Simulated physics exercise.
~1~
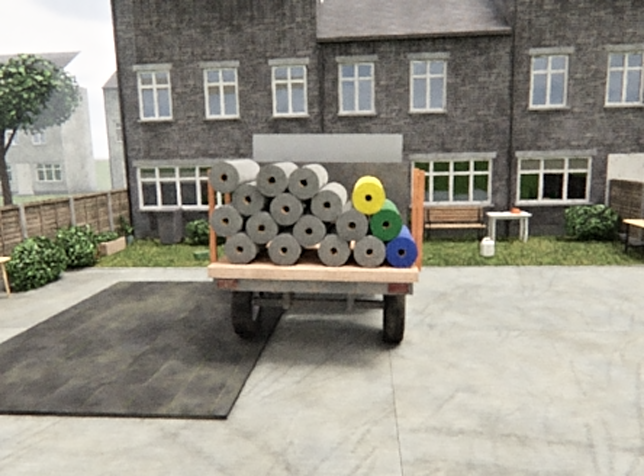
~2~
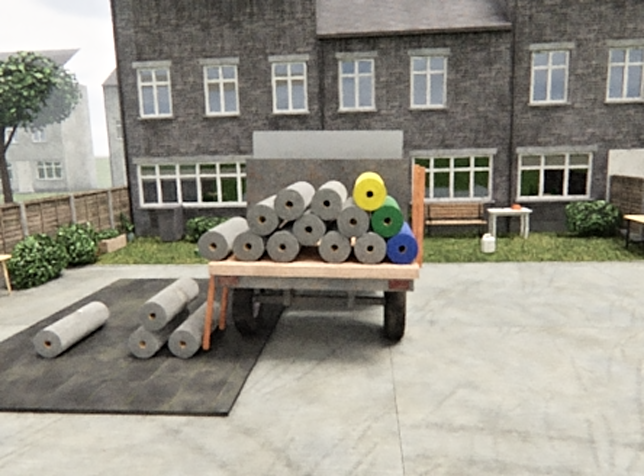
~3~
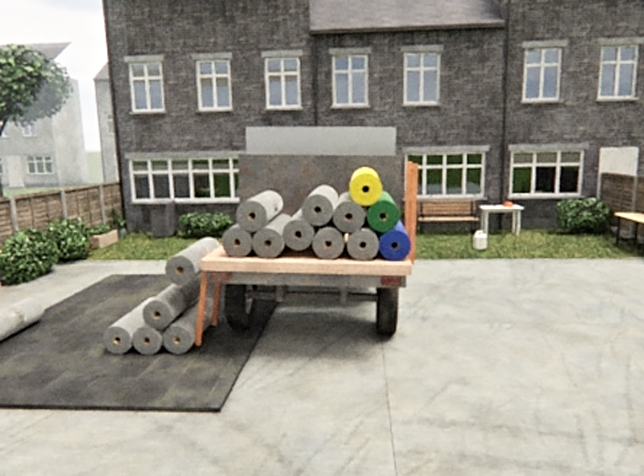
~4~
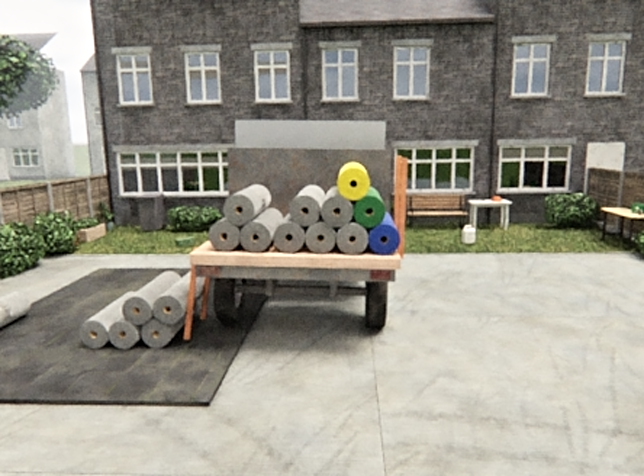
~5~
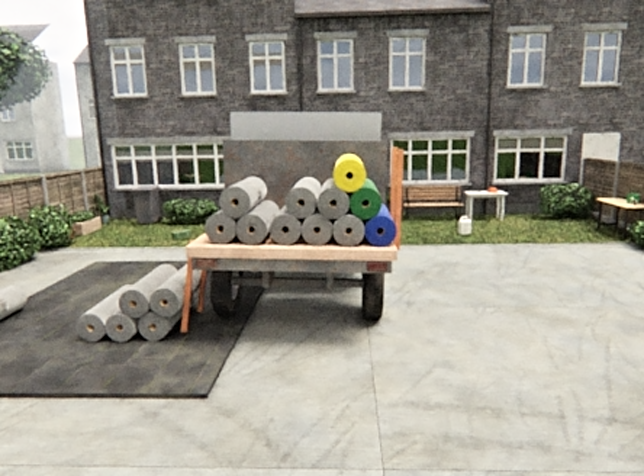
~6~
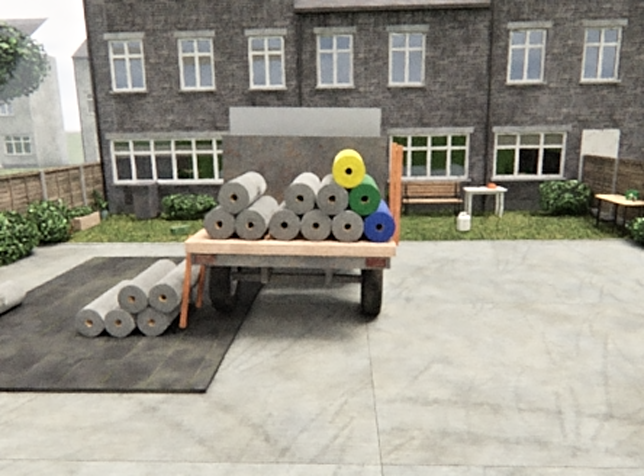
In a paved yard before a dark brick building, the left-hand posts of a flatbed loaded with stacked rolls drop, and several grey rolls tumble onto a dark mat and settle, while the yellow, green and blue rolls stay aboard at the right.
